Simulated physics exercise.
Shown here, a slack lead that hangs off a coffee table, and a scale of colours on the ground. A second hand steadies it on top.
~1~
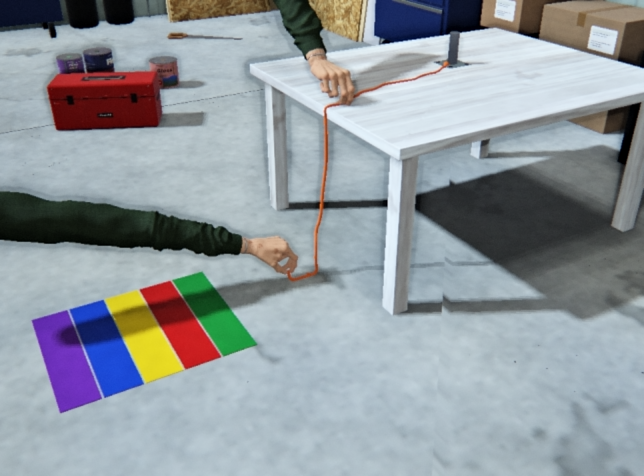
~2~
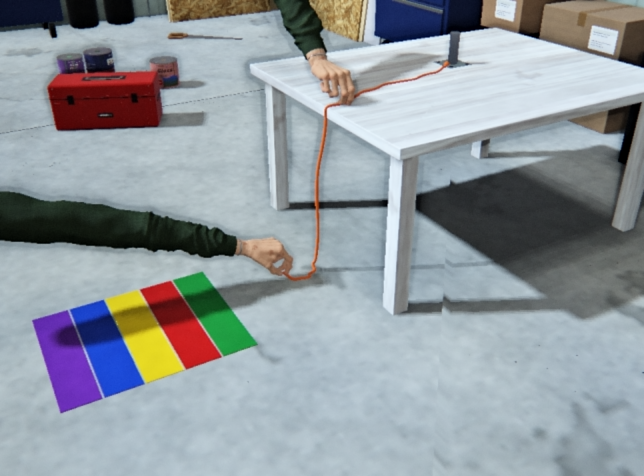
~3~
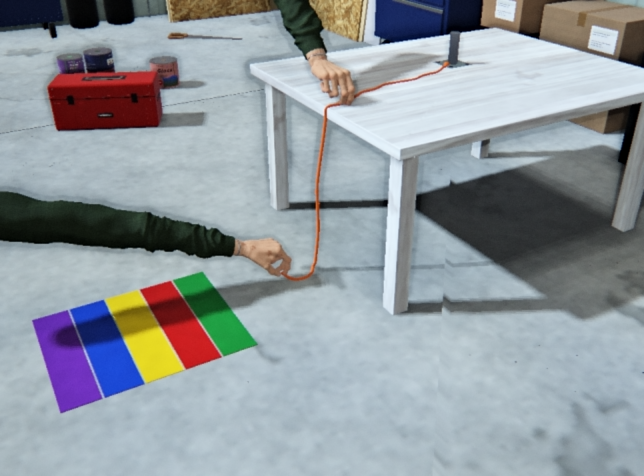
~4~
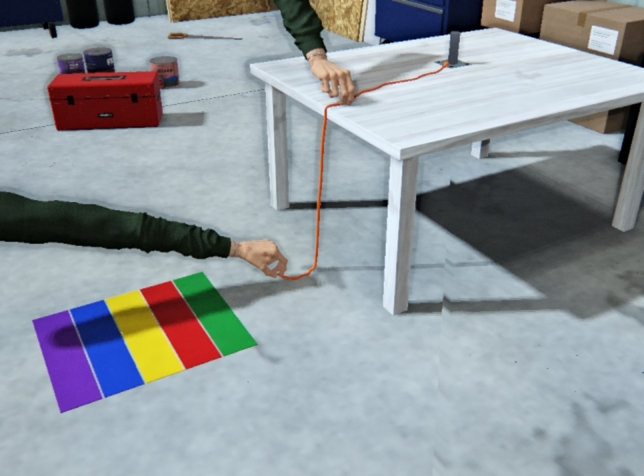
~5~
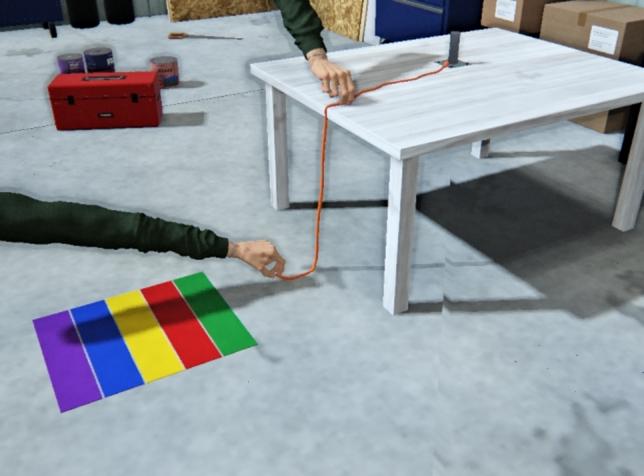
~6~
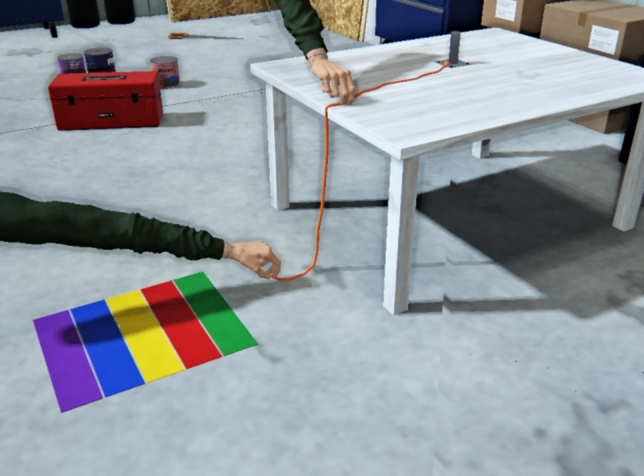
The lower hand, gripping the end of a slack orange lead that hangs off a pale wooden table, starts just right of a striped colour scale on the floor. It draws the end slightly leftward, and the hanging part shifts only a little while the other hand stays on the tabletop.
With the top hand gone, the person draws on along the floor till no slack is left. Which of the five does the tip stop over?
It halts on the red strip.
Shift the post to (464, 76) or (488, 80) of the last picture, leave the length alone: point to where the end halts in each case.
Try by try, around (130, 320) and (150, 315).
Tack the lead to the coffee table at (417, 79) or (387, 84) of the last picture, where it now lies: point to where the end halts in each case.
The places are (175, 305) and (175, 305).
Soon after, end near (240, 286); short of the strips.
Then, end near (196, 299); over green.
At full stretch, end near (170, 307); over red. Over red.
